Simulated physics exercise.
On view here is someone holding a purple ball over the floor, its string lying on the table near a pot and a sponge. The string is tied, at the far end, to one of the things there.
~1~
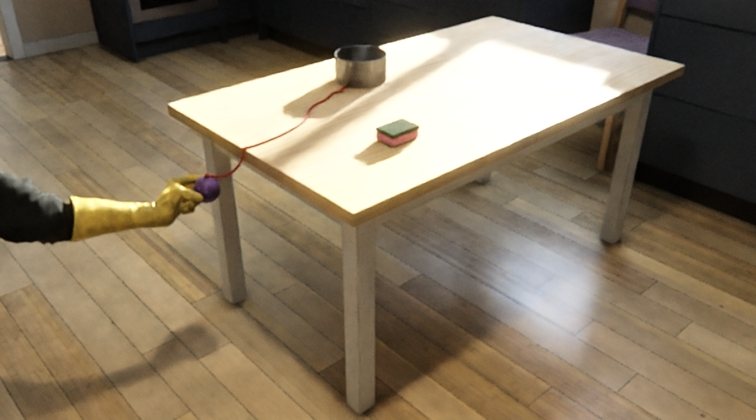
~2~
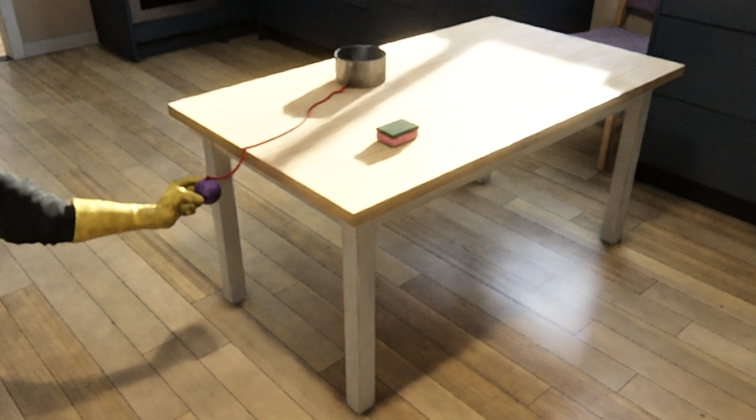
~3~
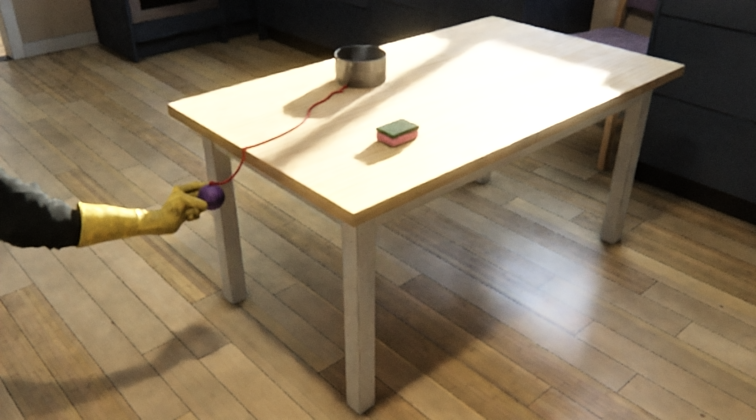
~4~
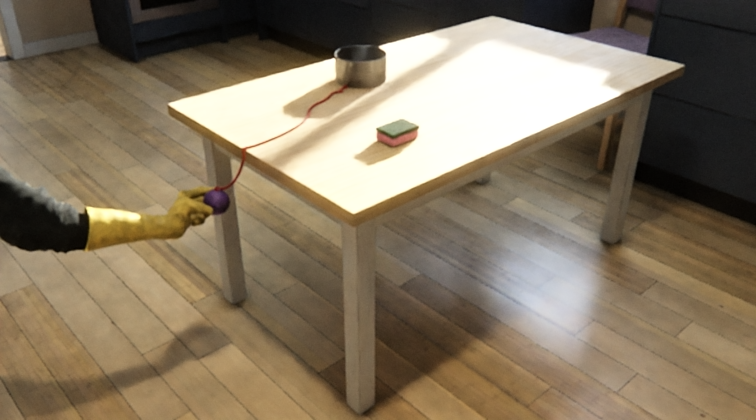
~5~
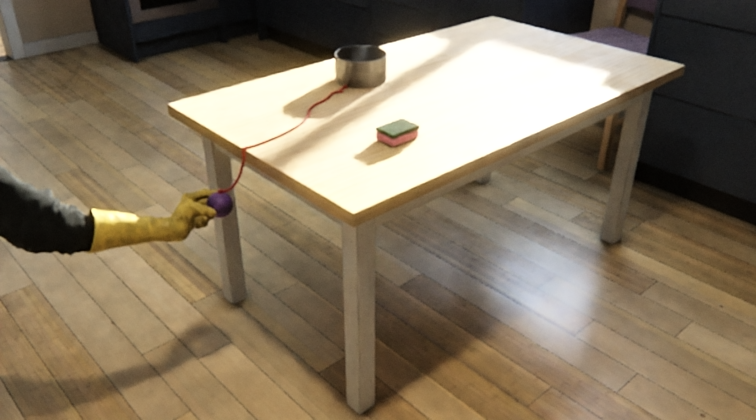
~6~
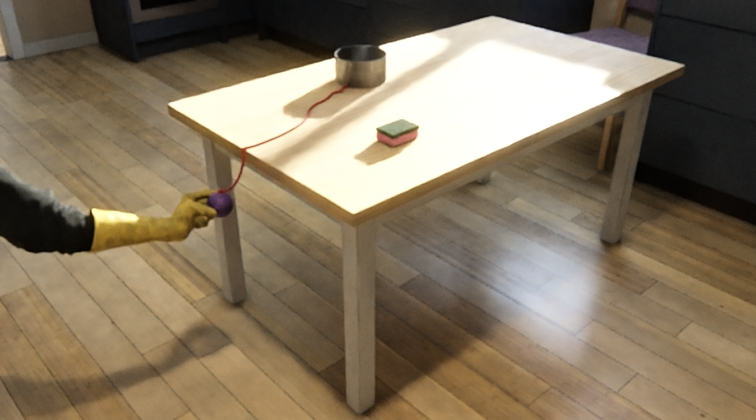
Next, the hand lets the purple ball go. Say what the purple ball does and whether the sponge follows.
By the end the purple ball has stayed suspended, and the sponge has held its position.
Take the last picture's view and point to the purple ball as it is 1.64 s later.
Roughly at (238, 223).
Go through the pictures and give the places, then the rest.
The first frame shows purple ball (207, 190); pot (361, 53); sponge (398, 126).
The second frame shows purple ball (208, 192).
The third frame shows purple ball (212, 197).
The fourth frame shows purple ball (217, 202); string through (320, 103) (300, 125).
The fifth frame shows purple ball (220, 205); string through (320, 103) (300, 125).
The sixth frame shows purple ball (220, 205); pot (361, 53); sponge (398, 126); string tied to the pot, with little slack.
Then, 0.70 s later than the last view, ball above the floor near (249, 219); pot as before; sponge as before.
Then, 1.64 s later than the last view, ball above the floor near (238, 223); pot as before; sponge as before.
Finally, ball above the floor near (221, 229); pot as before; sponge as before. The purple ball ends up dangling and the sponge keeps its place.
